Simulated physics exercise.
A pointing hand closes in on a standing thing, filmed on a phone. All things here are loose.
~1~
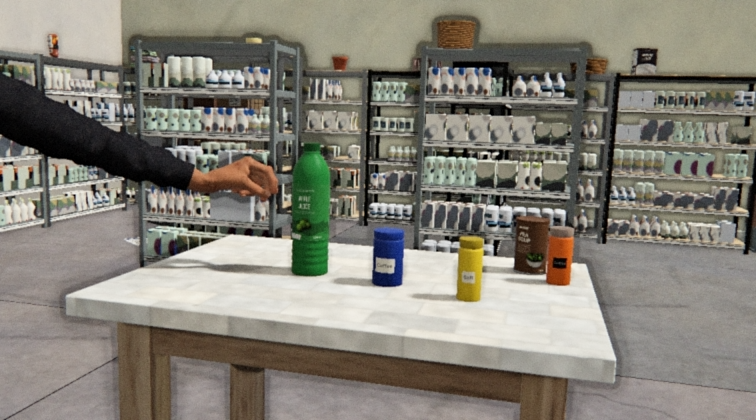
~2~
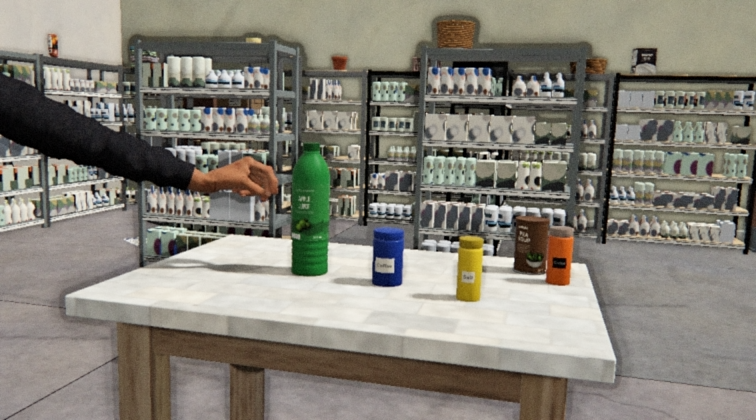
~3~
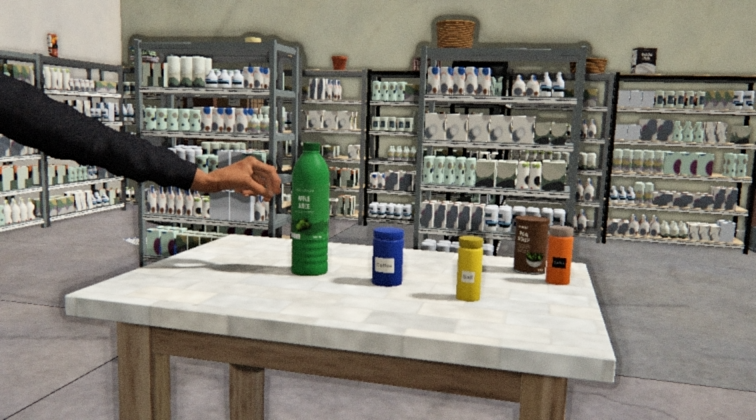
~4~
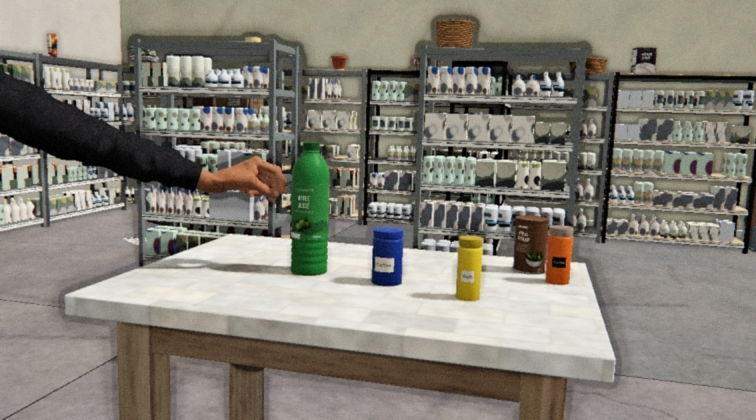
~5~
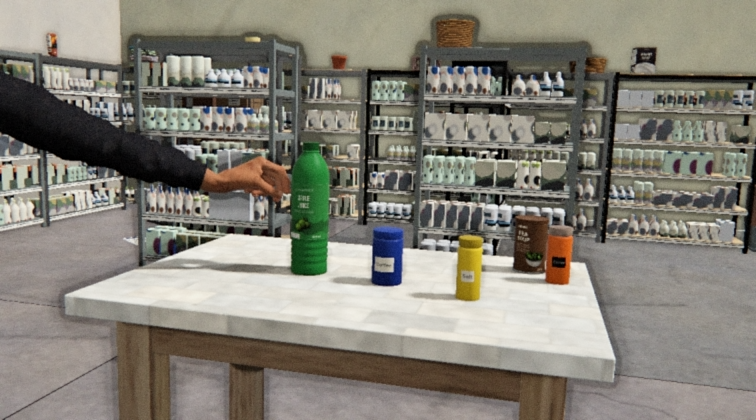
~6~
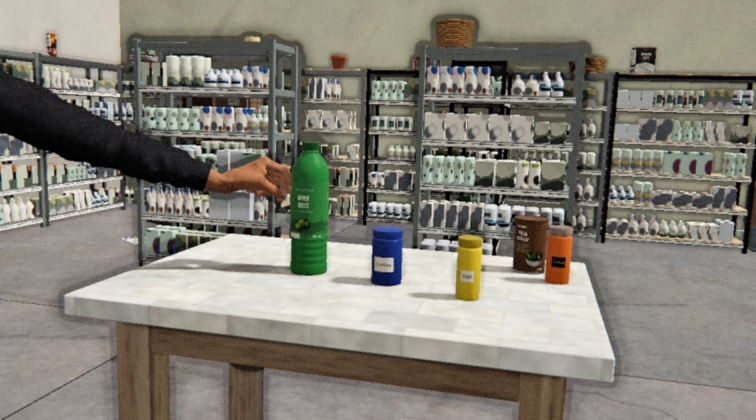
In this clip, a dark-sleeved arm reaches in from the left and its hand shifts slightly toward a green bottle on a pale tabletop, while the bottle and the blue, yellow, brown and orange containers stay still.
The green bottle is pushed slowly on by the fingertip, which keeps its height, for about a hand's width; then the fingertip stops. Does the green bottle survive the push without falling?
No.
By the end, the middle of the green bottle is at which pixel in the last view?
Roughly (401, 246).
Then, 0.50 s later than the last frame, green bottle tilted by 21° near (334, 207).
Then, 0.80 s later than the last frame, green bottle tilted by 48° near (367, 219).
Then, 1.00 s later than the last frame, green bottle on its side near (397, 256).
Then, 1.70 s later than the last frame, green bottle on its side near (400, 249).
When it is over, lying over on the table, green bottle. End places, in pixels of the last picture, green bottle near (401, 246).
